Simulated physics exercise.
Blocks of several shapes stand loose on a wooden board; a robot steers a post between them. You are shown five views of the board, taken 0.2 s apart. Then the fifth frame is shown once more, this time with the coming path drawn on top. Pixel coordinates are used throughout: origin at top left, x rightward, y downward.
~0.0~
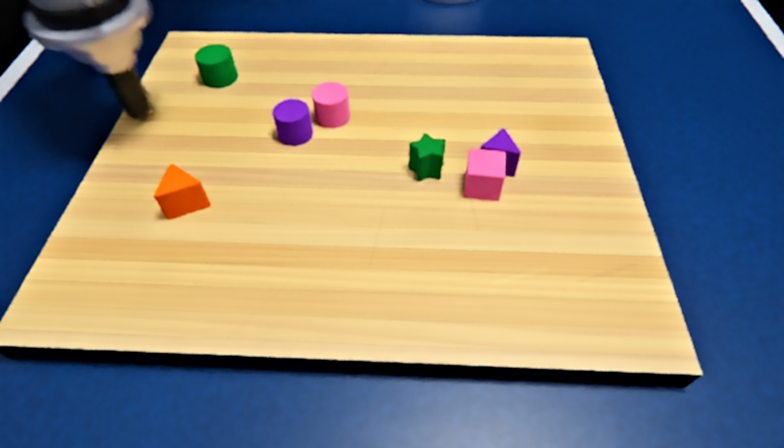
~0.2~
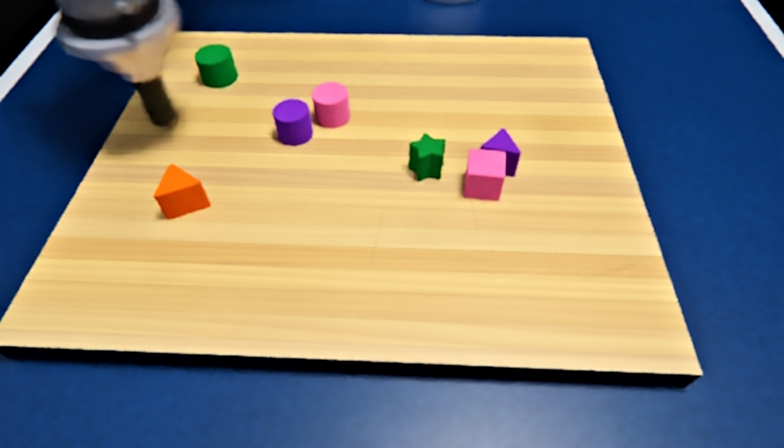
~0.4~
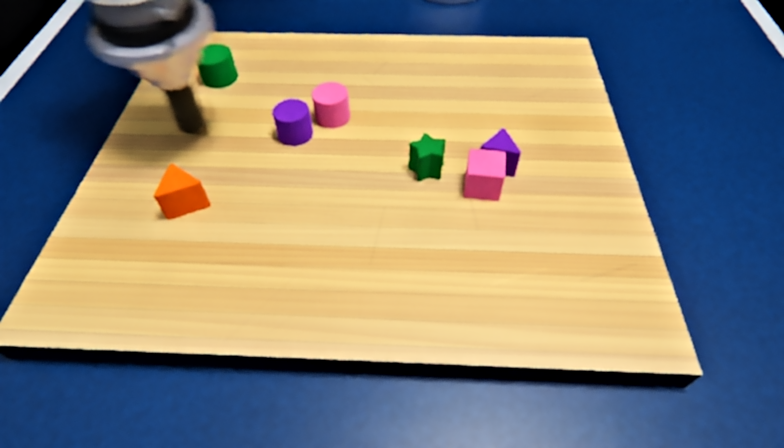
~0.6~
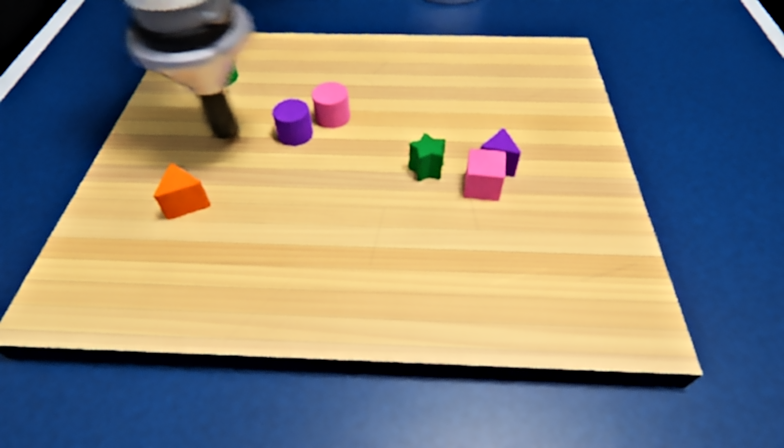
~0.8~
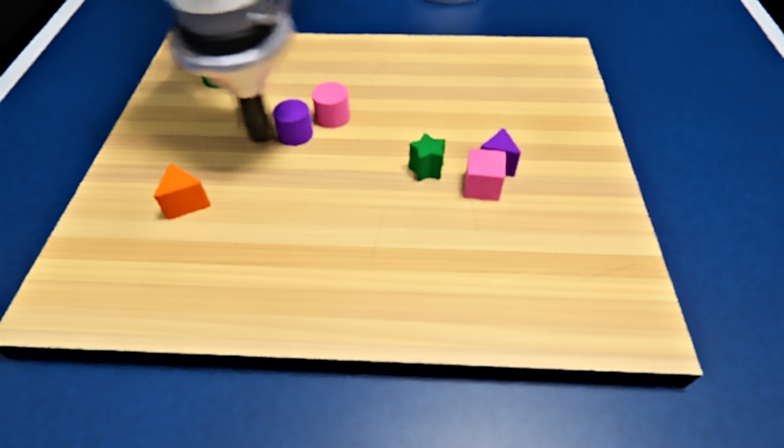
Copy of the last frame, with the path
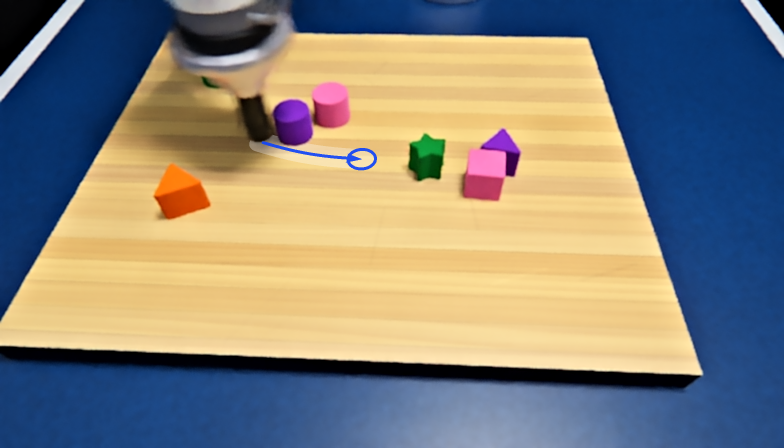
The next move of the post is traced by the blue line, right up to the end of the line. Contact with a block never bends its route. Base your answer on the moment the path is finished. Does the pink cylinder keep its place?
My answer is no.
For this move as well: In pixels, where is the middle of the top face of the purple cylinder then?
In the picture, that point is around (320, 109).
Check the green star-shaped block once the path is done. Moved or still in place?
It barely shifts, if at all.
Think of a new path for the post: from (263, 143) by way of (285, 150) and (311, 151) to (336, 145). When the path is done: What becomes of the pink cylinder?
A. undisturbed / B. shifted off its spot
Correct choice: B.
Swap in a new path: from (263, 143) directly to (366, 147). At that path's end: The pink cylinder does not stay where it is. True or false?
True - the claim holds.
Path on the board, from (263, 143) through (294, 151) and (327, 156) to (362, 159).
What follows on the original path. One third of the way, post (292, 142); purple cylinder (310, 108); pink cylinder (334, 89).
Two thirds of the way, post (326, 148); purple cylinder (320, 109); pink cylinder (335, 87).
At the end, post (361, 150); purple cylinder (320, 109); pink cylinder (335, 87); green star-shaped block in place.
